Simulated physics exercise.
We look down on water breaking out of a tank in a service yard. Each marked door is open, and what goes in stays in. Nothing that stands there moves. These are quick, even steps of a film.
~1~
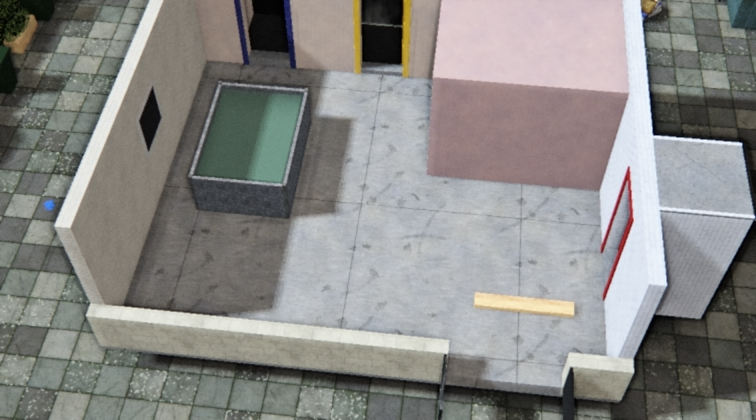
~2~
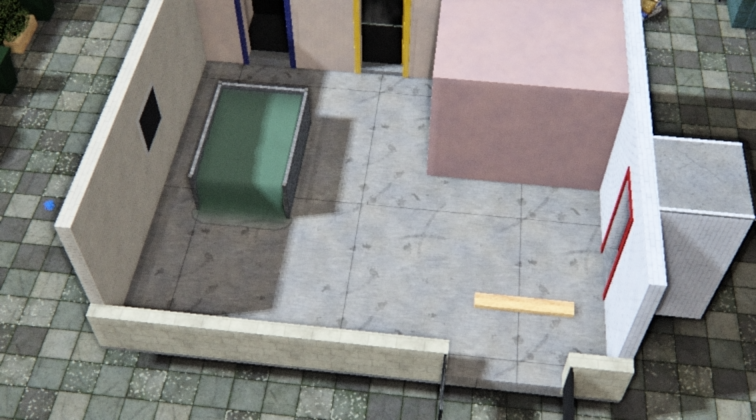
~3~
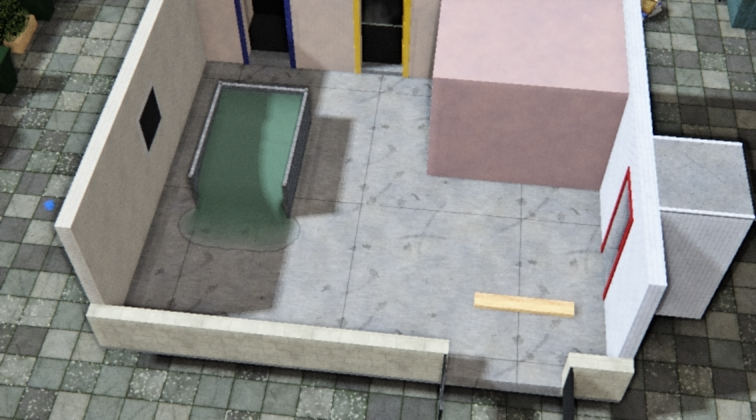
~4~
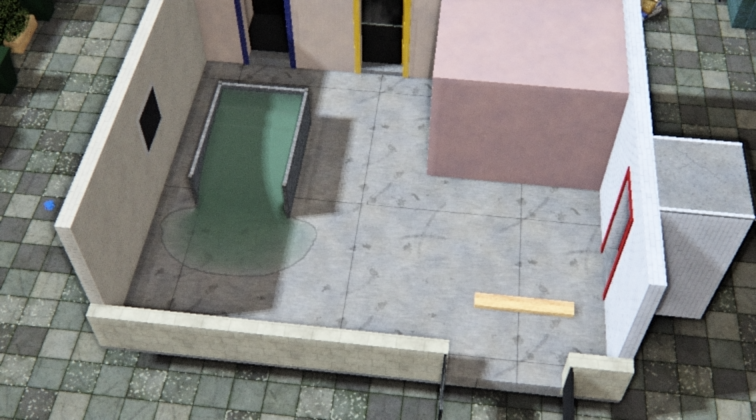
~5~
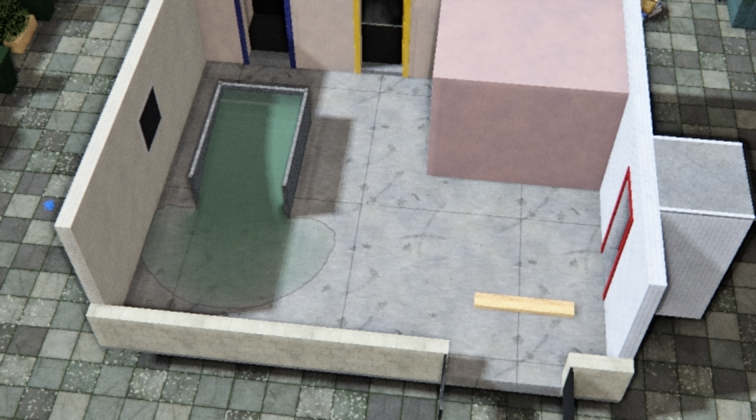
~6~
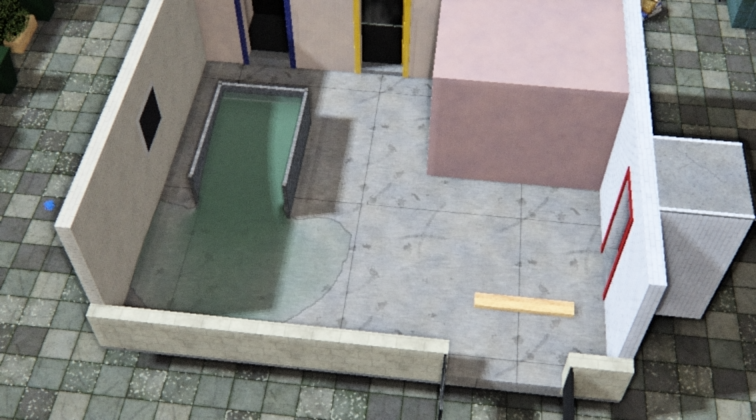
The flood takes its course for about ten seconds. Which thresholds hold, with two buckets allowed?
The red door admits no more than that; the blue door admits no more than that; the yellow door admits no more than that.
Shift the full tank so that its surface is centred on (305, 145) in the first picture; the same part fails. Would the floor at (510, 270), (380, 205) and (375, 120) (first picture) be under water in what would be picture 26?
In turn: Covered, no water, dry.
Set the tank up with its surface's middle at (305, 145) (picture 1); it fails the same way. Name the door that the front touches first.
The door marked red.
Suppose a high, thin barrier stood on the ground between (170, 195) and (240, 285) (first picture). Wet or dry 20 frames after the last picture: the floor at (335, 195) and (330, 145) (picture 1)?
As listed: Free of water, clear.
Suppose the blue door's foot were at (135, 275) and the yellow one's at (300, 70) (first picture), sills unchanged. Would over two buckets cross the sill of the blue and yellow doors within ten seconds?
The blue one takes more; the yellow one lets less in.
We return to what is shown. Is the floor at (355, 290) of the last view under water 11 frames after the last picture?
At that place: Covered.
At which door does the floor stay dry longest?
I say the yellow door.
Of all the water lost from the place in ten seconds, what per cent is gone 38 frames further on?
Roughly 35 per cent.
A moment on, water covers 25 % of the floor; the red door not reached, the blue door not reached, the yellow door not reached.
Next, water covers 30 % of the floor; the red door not reached, the blue door not reached, the yellow door not reached.
Then, water covers 50 % of the floor; the red door not reached, the blue door not reached, the yellow door not reached.
Later, water covers 80 % of the floor; the red door wet at the sill, nothing in, the blue door wet at the sill, nothing in, the yellow door not reached.
In the end, water covers 100 % of the floor; the red door under two buckets in, the blue door wet at the sill, nothing in, the yellow door wet at the sill, nothing in.
